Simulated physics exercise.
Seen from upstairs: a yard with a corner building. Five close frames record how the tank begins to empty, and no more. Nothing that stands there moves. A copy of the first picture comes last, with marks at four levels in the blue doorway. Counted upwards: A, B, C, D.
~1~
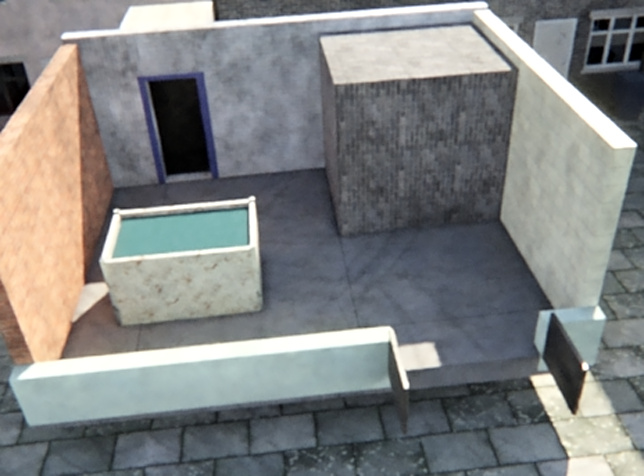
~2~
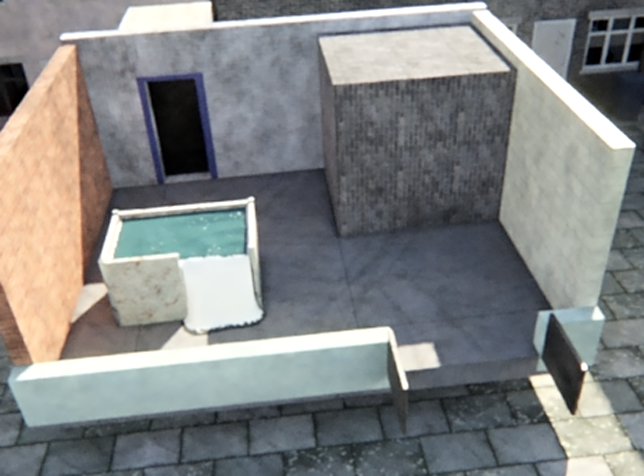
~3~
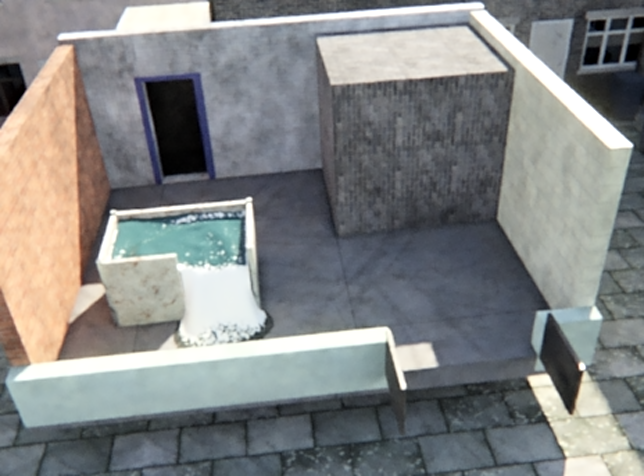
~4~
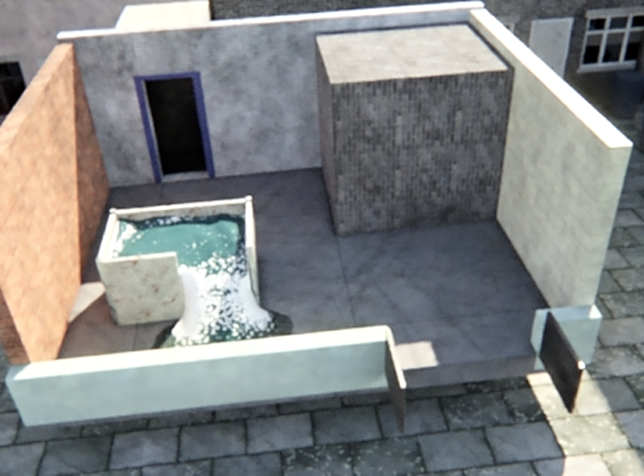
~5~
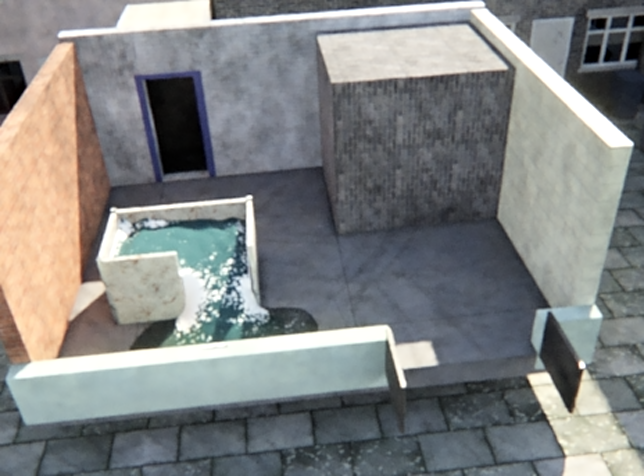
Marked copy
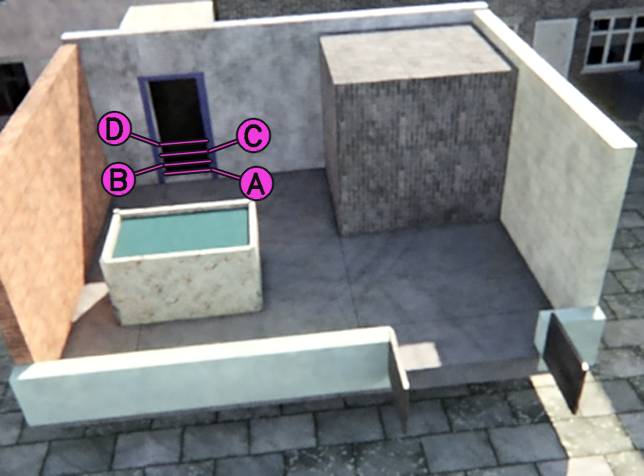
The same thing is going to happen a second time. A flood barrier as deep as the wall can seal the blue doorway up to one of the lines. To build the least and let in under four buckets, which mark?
Mark A.
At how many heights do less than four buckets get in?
All of the four.
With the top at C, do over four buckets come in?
No, not at all.
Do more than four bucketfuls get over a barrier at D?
No.
In magenta, A at (188, 171); B at (186, 163); C at (184, 153); D at (183, 142); from the bottom up A, B, C, D.
If A is chosen, nothing gets over.
If B is chosen, nothing gets over.
If C is chosen, nothing gets over.
If D is chosen, nothing gets over.
